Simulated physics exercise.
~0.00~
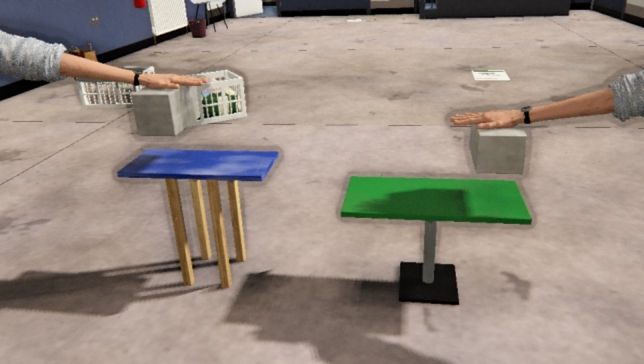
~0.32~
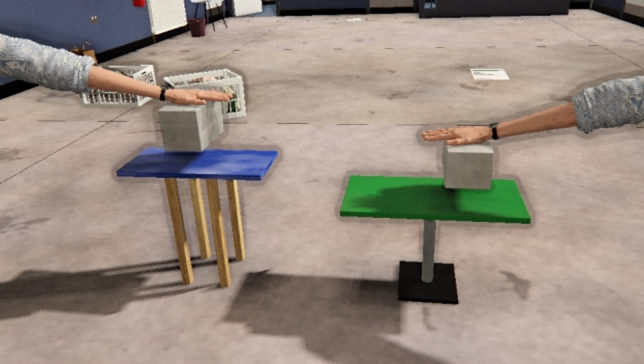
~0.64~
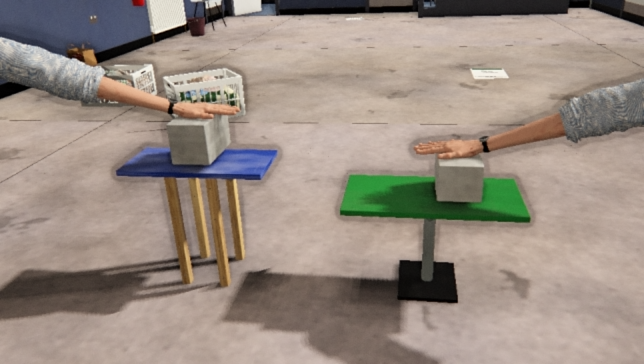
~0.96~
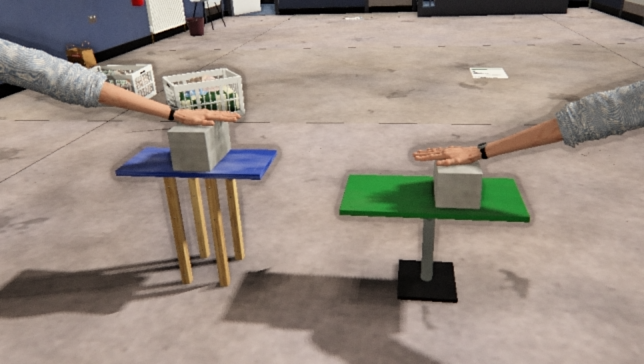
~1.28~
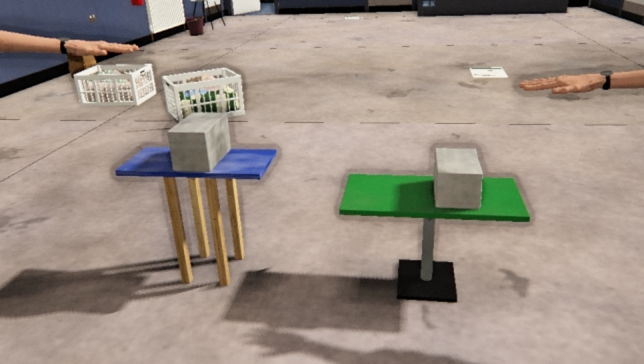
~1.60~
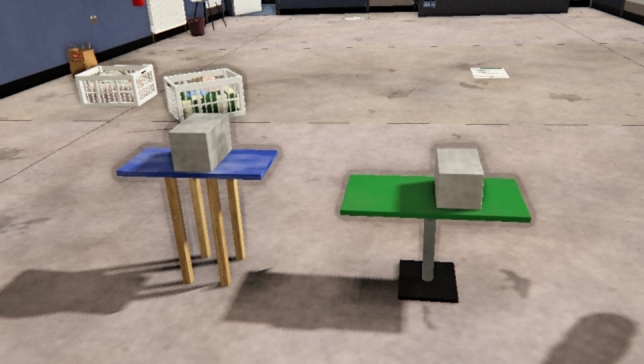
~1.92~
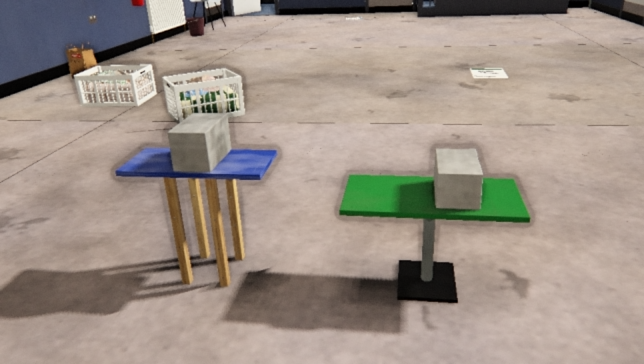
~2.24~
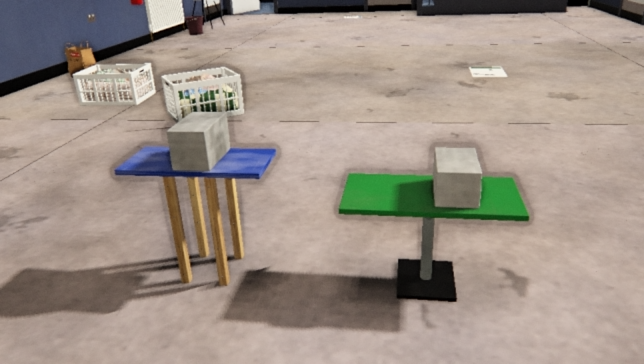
In a large room, two hands set gray blocks on small tables, which stay upright.
